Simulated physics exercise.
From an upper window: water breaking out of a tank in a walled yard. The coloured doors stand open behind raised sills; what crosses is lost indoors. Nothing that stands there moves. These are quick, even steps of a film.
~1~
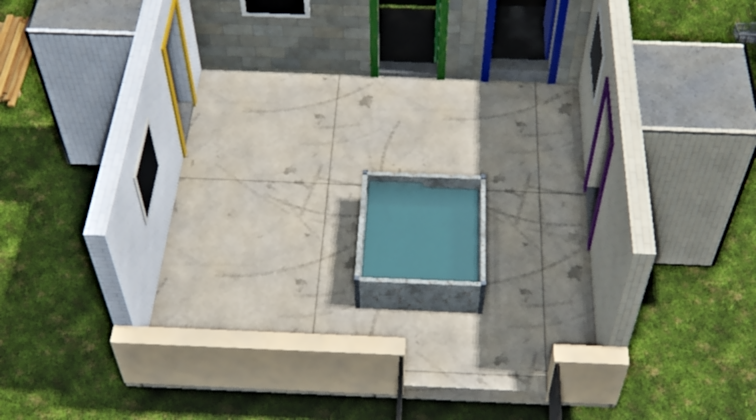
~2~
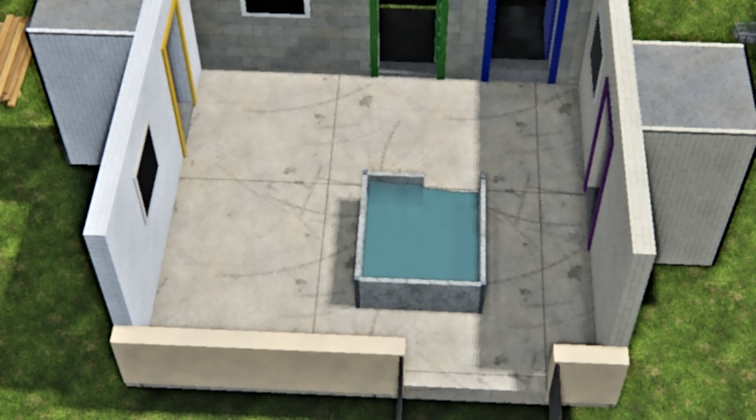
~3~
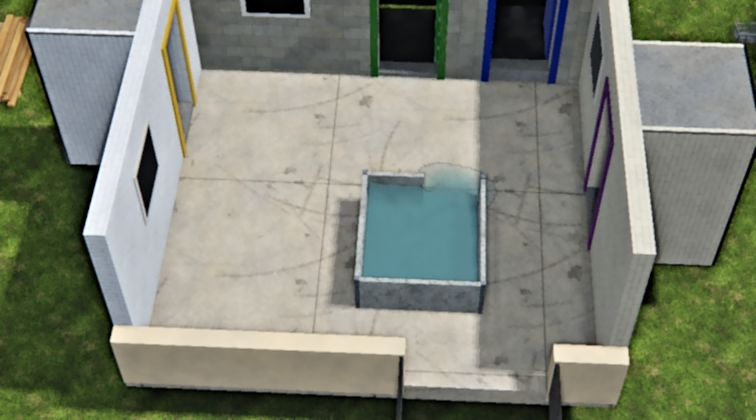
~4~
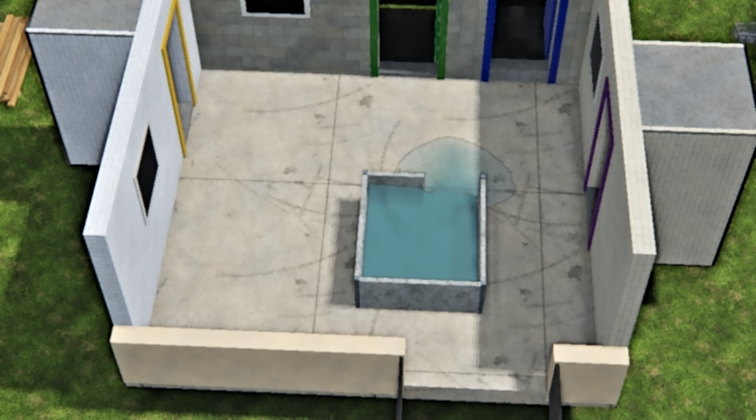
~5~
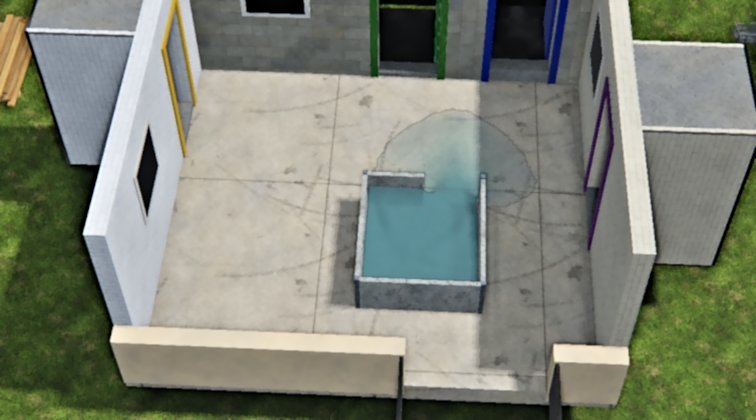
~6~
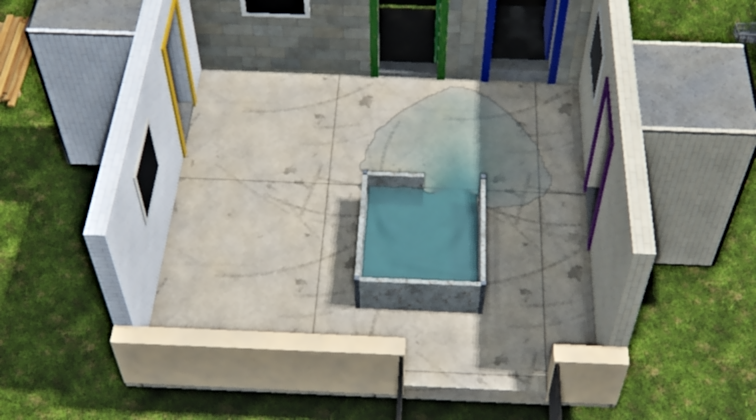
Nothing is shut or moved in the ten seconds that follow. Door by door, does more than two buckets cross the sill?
The blue door stays under that; the green door takes more than that; the purple door stays under that; the yellow door stays under that.
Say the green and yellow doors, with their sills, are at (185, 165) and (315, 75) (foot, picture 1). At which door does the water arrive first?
It is the blue-painted one.
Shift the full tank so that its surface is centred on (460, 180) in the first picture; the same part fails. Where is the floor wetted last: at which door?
Last comes the one in yellow.
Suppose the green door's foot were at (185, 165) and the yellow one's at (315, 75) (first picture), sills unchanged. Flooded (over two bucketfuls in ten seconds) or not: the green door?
In short: Green door is under.
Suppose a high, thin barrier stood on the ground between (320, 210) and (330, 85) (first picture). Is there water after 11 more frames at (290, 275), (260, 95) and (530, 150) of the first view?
In that order: Free of water, free of water, under water.
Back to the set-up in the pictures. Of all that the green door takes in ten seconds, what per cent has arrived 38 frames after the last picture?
Close to 100 %.
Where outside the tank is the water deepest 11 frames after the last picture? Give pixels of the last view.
Around (565, 88).
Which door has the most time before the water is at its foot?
That is the one in yellow.
A moment on, water covers 25 % of the floor; the blue door wet at the sill, nothing in, the green door under two buckets in, the purple door not reached, the yellow door not reached.
Next, water covers 30 % of the floor; the blue door wet at the sill, nothing in, the green door over two buckets in, the purple door wet at the sill, nothing in, the yellow door not reached.
Then, water covers 40 % of the floor; the blue door wet at the sill, nothing in, the green door over two buckets in, the purple door wet at the sill, nothing in, the yellow door wet at the sill, nothing in.
Later, water covers 70 % of the floor; the blue door wet at the sill, nothing in, the green door over two buckets in, the purple door wet at the sill, nothing in, the yellow door wet at the sill, nothing in.
In the end, water covers 95 % of the floor; the blue door wet at the sill, nothing in, the green door over two buckets in, the purple door wet at the sill, nothing in, the yellow door wet at the sill, nothing in.
